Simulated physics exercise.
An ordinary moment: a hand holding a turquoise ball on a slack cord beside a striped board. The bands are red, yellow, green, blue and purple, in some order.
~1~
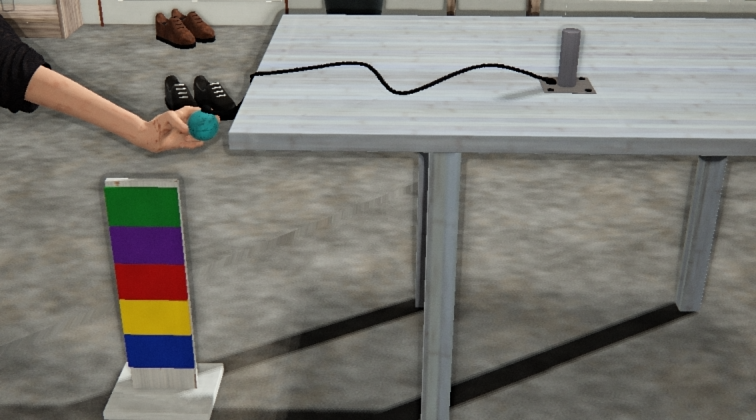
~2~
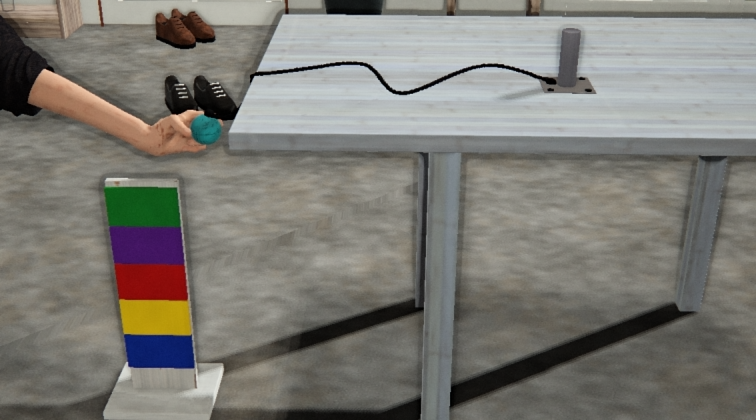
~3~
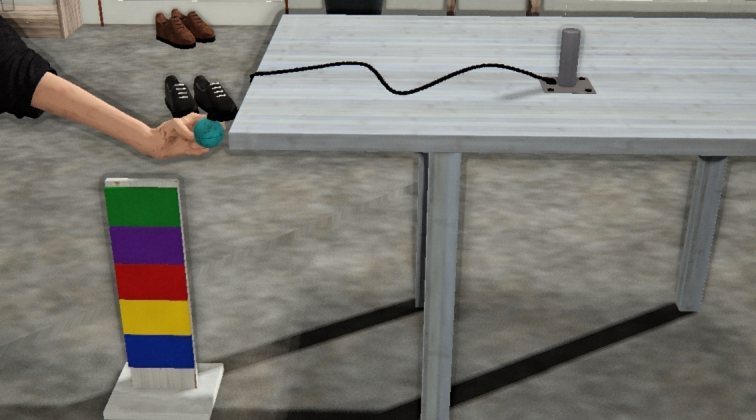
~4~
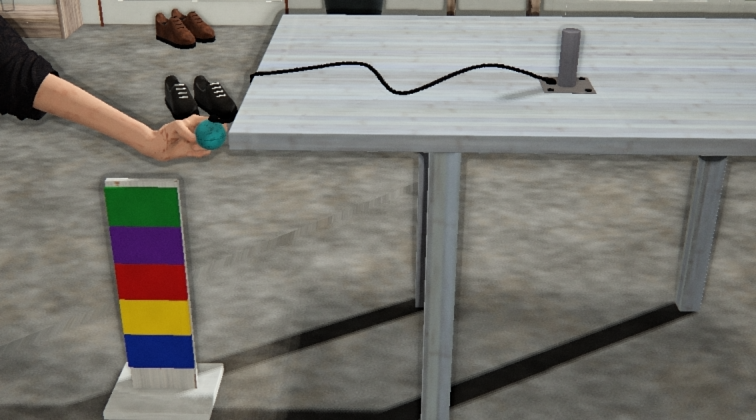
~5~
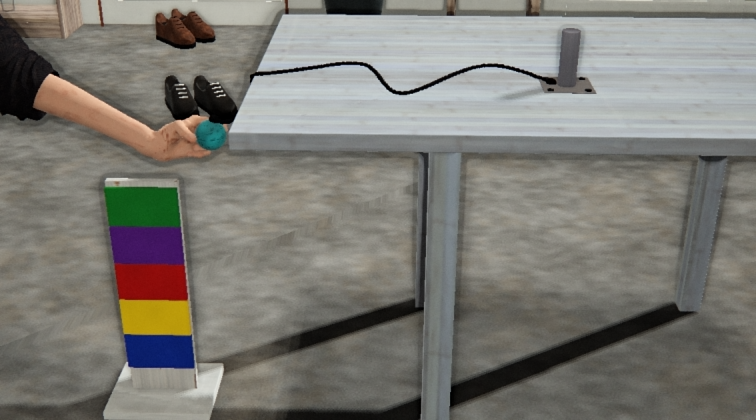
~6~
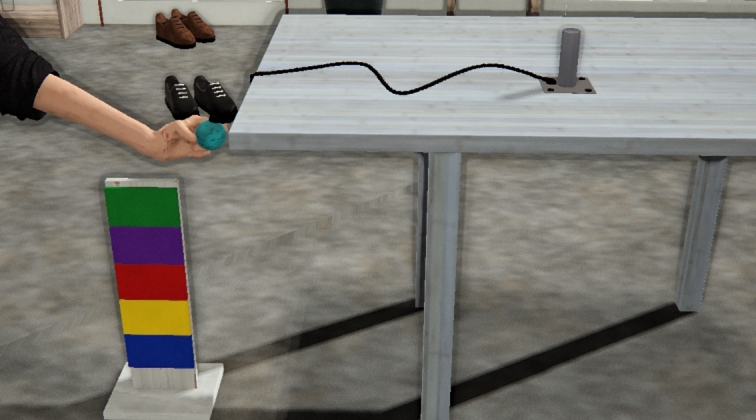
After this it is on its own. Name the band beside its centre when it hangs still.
At red.
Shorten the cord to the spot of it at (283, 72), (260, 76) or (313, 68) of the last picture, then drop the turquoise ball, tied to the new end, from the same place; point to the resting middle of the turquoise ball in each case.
Try by try, around (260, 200), (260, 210) and (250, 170).
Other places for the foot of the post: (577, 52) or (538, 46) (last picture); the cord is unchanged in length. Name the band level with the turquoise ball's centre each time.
It would be purple; red.
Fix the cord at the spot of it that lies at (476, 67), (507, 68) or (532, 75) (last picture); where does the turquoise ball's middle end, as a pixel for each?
Near (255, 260), (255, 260) and (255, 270).
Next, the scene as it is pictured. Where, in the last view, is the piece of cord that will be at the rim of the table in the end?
That spot is around (372, 69).
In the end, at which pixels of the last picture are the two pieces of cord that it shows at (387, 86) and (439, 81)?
At (305, 76), then (387, 78).
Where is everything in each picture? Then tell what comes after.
The first picture shows turquoise ball (203, 125); green (142, 208); purple (147, 246); red (151, 283); yellow (155, 319); blue (159, 353).
The second picture shows turquoise ball (206, 130); cord through (522, 72) (454, 75) (391, 90) (362, 64) (281, 72).
The third picture shows turquoise ball (208, 133).
The fourth picture shows turquoise ball (210, 135); cord through (522, 72) (454, 75) (391, 90) (362, 64) (281, 72).
The fifth picture shows turquoise ball (211, 135).
The sixth picture shows turquoise ball (211, 135); cord through (522, 72) (454, 75) (391, 90) (362, 64) (281, 72).
Soon after, ball near (252, 262); level with purple.
Then, ball near (263, 275); level with red.
At rest, ball near (264, 279); level with red. Its centre hangs level with the red band.
